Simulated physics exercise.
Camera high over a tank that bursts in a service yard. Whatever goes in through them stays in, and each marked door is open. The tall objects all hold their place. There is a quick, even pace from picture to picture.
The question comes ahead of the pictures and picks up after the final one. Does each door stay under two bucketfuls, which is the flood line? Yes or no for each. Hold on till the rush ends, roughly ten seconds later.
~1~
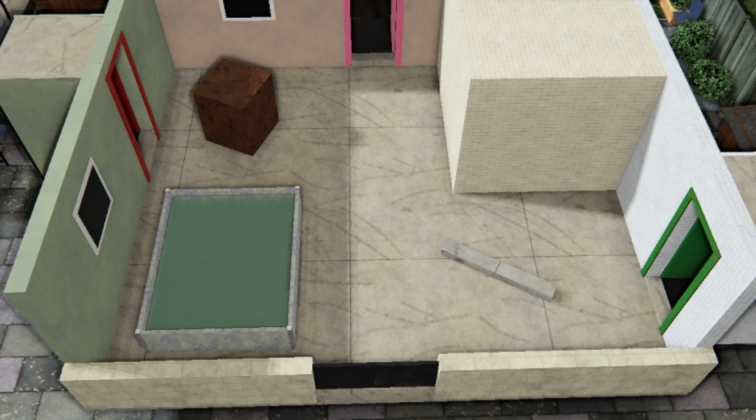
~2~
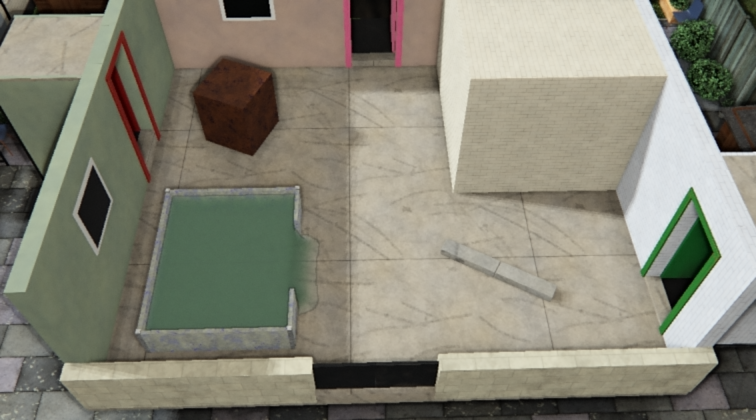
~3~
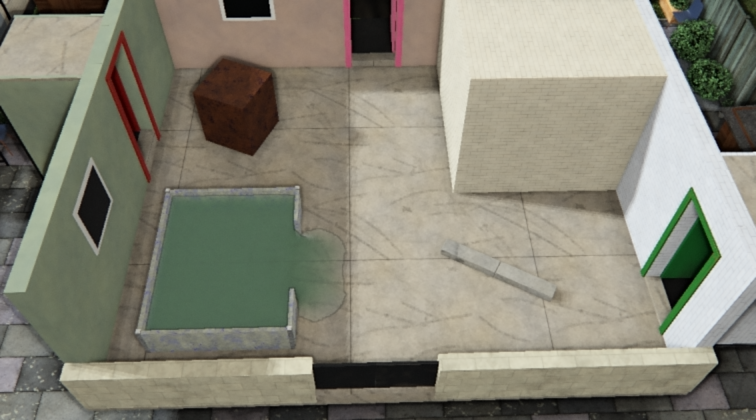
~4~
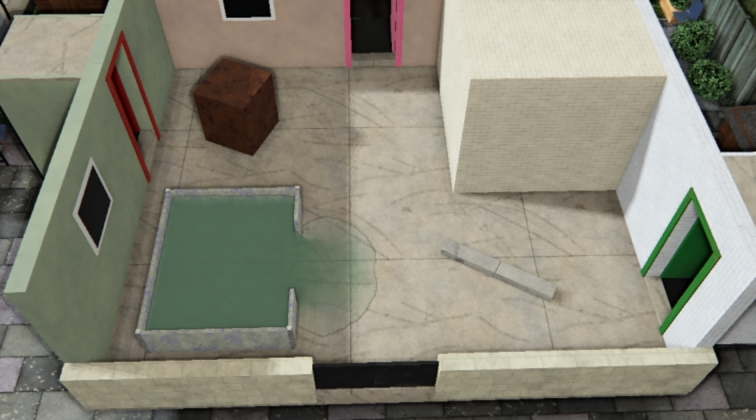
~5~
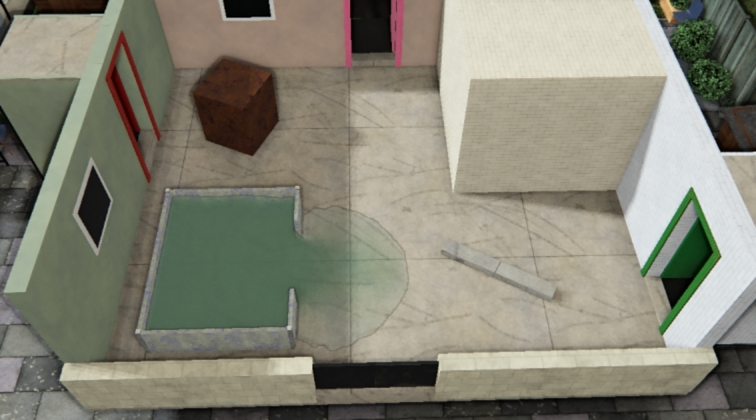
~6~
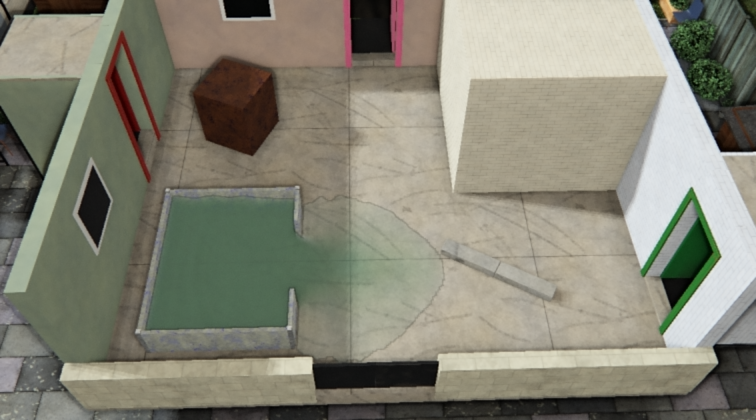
Pink door - yes, stays under; red door - yes, stays under; green door - no, it floods.
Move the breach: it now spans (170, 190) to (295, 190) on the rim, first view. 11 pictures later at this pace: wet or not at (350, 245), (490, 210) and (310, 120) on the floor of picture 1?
Going through them, the first would be still bare, the next still bare and the last submerged.
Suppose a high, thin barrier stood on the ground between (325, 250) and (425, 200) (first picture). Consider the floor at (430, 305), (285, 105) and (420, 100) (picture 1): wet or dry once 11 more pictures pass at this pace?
Taking them in order, I'd say soaked, parched and parched.
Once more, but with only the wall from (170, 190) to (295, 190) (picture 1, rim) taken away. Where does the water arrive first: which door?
The red one.
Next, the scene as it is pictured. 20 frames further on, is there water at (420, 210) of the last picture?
Lab note - point status: Swamped.
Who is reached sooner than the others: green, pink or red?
I'd say the green-painted one.
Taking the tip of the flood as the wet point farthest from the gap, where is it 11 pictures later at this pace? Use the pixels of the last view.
Around (662, 359).
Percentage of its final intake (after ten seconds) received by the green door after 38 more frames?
I get 45 per cent.
A moment on, water covers 25 % of the floor; the pink door not reached, the red door not reached, the green door not reached.
Next, water covers 35 % of the floor; the pink door not reached, the red door not reached, the green door not reached.
Then, water covers 45 % of the floor; the pink door not reached, the red door not reached, the green door under two buckets in.
Later, water covers 55 % of the floor; the pink door wet at the sill, nothing in, the red door not reached, the green door far over two buckets in.
In the end, water covers 75 % of the floor; the pink door wet at the sill, nothing in, the red door not reached, the green door far over two buckets in.
